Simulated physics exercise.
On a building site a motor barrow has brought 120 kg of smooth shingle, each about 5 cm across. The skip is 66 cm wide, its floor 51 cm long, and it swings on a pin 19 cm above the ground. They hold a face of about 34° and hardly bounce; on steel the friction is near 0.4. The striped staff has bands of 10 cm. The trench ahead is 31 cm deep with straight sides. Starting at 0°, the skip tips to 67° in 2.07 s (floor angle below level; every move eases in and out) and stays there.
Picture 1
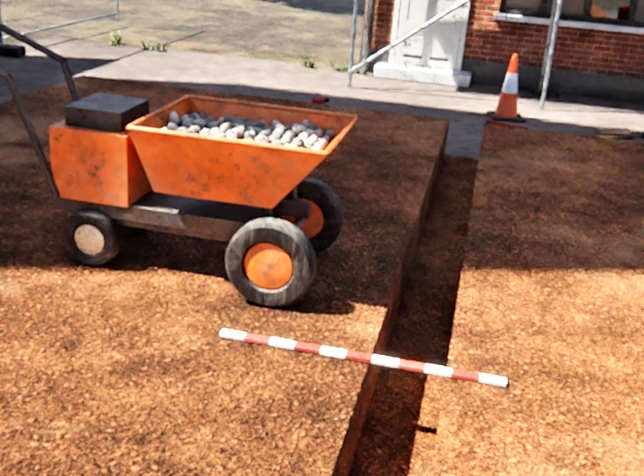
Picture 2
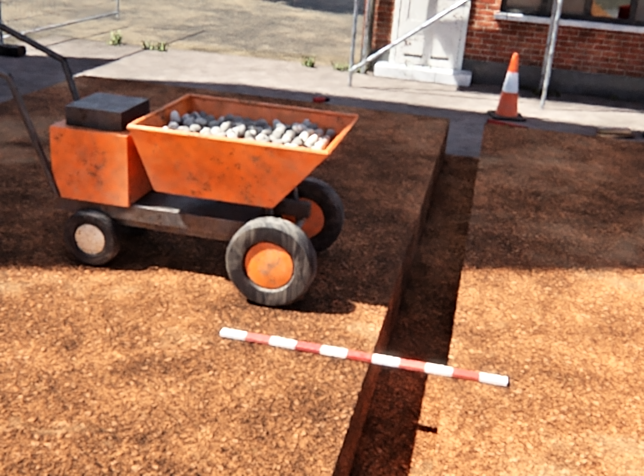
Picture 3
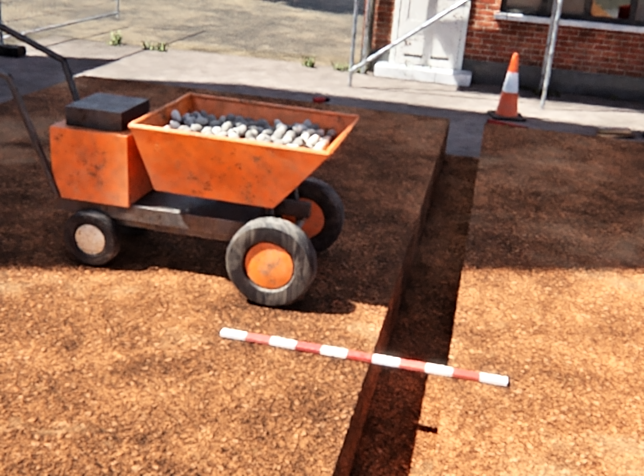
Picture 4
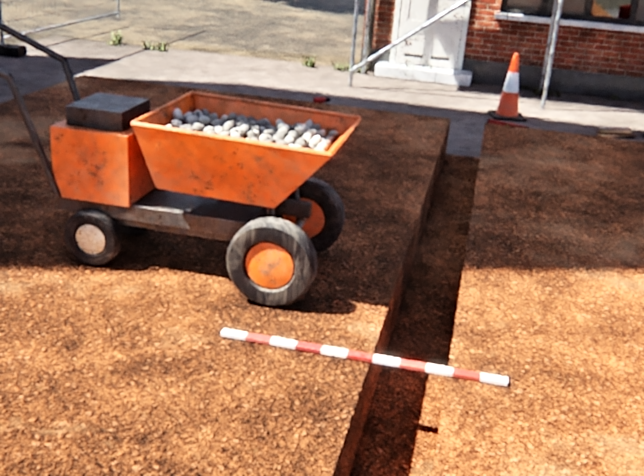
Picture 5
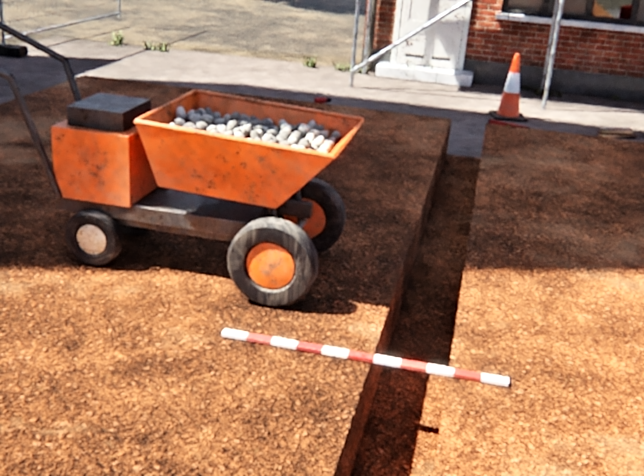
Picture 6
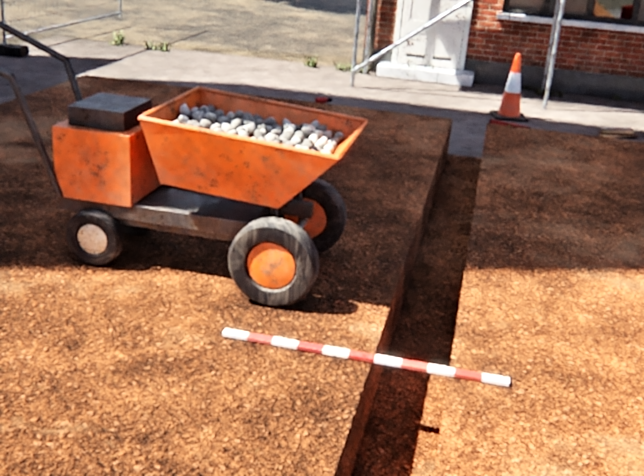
To begin with, an orange motor barrow loaded with smooth grey stones stands on brown ground beside a straight trench, a red-and-white striped staff lying across its edge. Then the skip tilts very slightly forward to the right, its rear edge lifting a little, while the wheels stay put.
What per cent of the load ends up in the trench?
Close to 75 in a hundred.
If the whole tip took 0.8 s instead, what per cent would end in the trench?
Then about 55 per cent.
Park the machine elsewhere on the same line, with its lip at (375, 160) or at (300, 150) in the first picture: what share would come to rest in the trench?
About 30 and 100 per cent.
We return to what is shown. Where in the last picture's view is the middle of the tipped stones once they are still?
Their middle is at about (436, 339).
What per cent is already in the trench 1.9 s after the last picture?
Some 45 per cent.
Then, 1.2 s after the last picture the floor is at 56°, 99 % in the skip, 1 % in the trench; the foremost stones are at (425, 253).
Then, 1.9 s after the last picture the floor is at 67°, 39 % in the skip, 43 % in the trench, 18 % past the trench; the foremost stones are at (561, 316).
Then, 2.2 s after the last picture the floor is at 67°, 16 % in the skip, 59 % in the trench, 25 % past the trench; the foremost stones are at (618, 330).
Then, 4.2 s after the last picture the floor is at 67°, 0 % in the skip, 75 % in the trench, 25 % past the trench; the foremost stones are at (630, 333).
